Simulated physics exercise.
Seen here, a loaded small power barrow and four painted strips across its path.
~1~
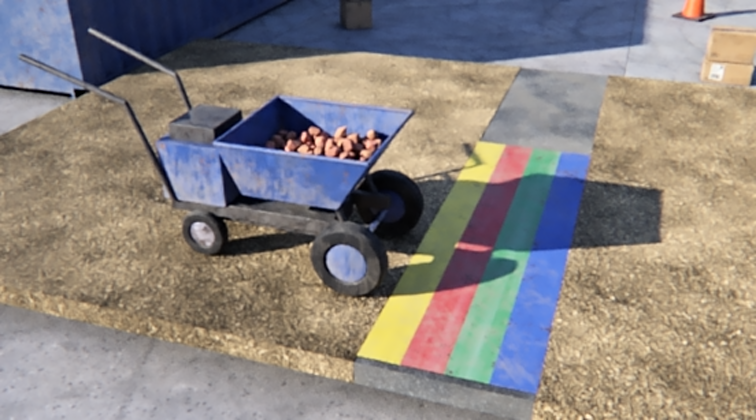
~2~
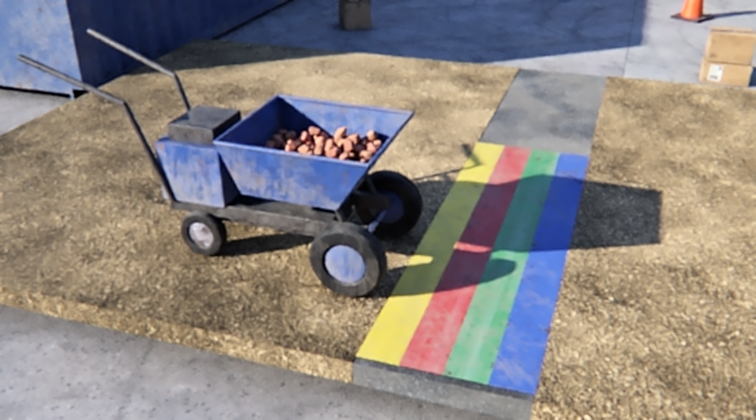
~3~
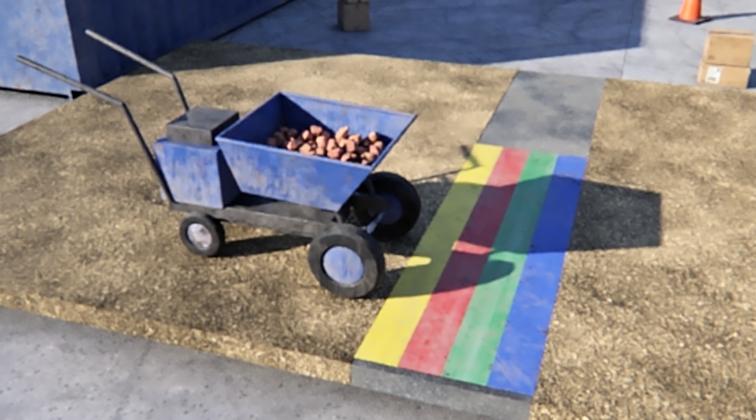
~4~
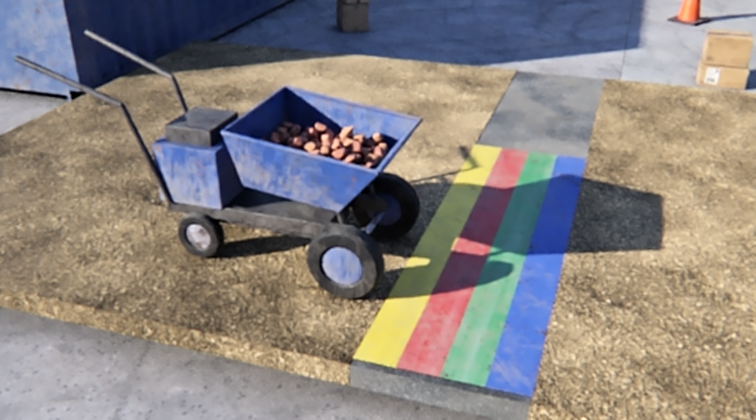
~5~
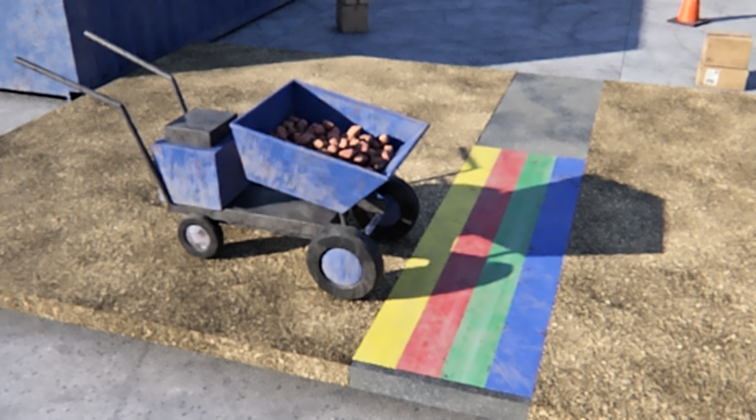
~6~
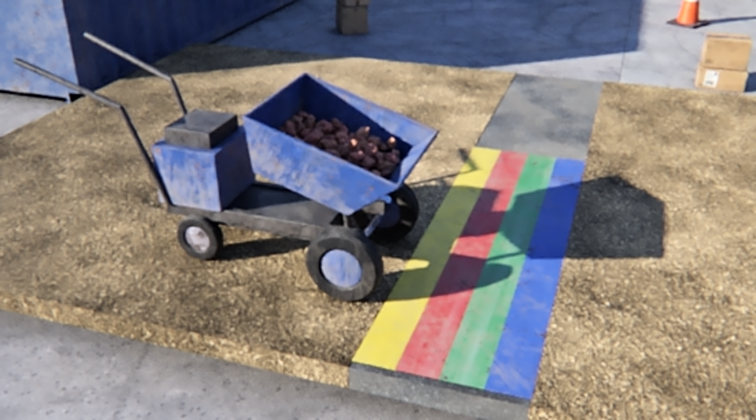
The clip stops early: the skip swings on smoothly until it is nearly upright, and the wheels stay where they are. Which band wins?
The green strip carries the most.
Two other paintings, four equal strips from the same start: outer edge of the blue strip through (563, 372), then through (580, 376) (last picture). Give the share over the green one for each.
First some 40, then 40 per cent.
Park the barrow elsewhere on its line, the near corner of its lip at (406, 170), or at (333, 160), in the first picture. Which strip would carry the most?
The first try: That blue strip. The second: Red.
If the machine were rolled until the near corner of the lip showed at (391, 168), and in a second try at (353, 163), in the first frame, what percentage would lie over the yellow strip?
Near 0 % and 0 %.
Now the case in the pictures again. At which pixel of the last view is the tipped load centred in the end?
Around (499, 286).
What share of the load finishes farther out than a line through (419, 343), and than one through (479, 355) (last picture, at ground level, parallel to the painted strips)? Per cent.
First some 90, then 40 per cent.
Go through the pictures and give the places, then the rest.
The first picture shows lip of the skip at (368, 165), level; top of the load at (320, 152), lumps of rubble; yellow strip at (395, 327); red strip at (436, 335); green strip at (478, 344); blue strip at (522, 353).
The second picture shows lip of the skip at (369, 166), level; top of the load at (320, 152).
The third picture shows lip of the skip at (372, 169), tipped barely; top of the load at (324, 145).
The fourth picture shows lip of the skip at (379, 173), tipped a little; top of the load at (301, 141).
The fifth picture shows lip of the skip at (388, 179), tipped a little; top of the load at (296, 149).
The sixth picture shows lip of the skip at (398, 187), tipped clearly; top of the load at (305, 146); yellow strip at (390, 332); red strip at (431, 341); green strip at (474, 349); blue strip at (517, 358).
Soon after the last picture, skip tipped steeply; all in the skip.
A little later, skip tipped right over; nearly all in the skip; a stray few over the red strip; a stray few over the green strip.
Later still, skip tipped right over; about a third in the skip; a stray few over the red strip; about a third over the green strip; about a quarter over the blue strip; a small part off the paint.
By the end, skip tipped right over; a small part in the skip; none over the yellow strip; about a quarter over the red strip; about a third over the green strip; about a quarter over the blue strip; a small part off the paint.
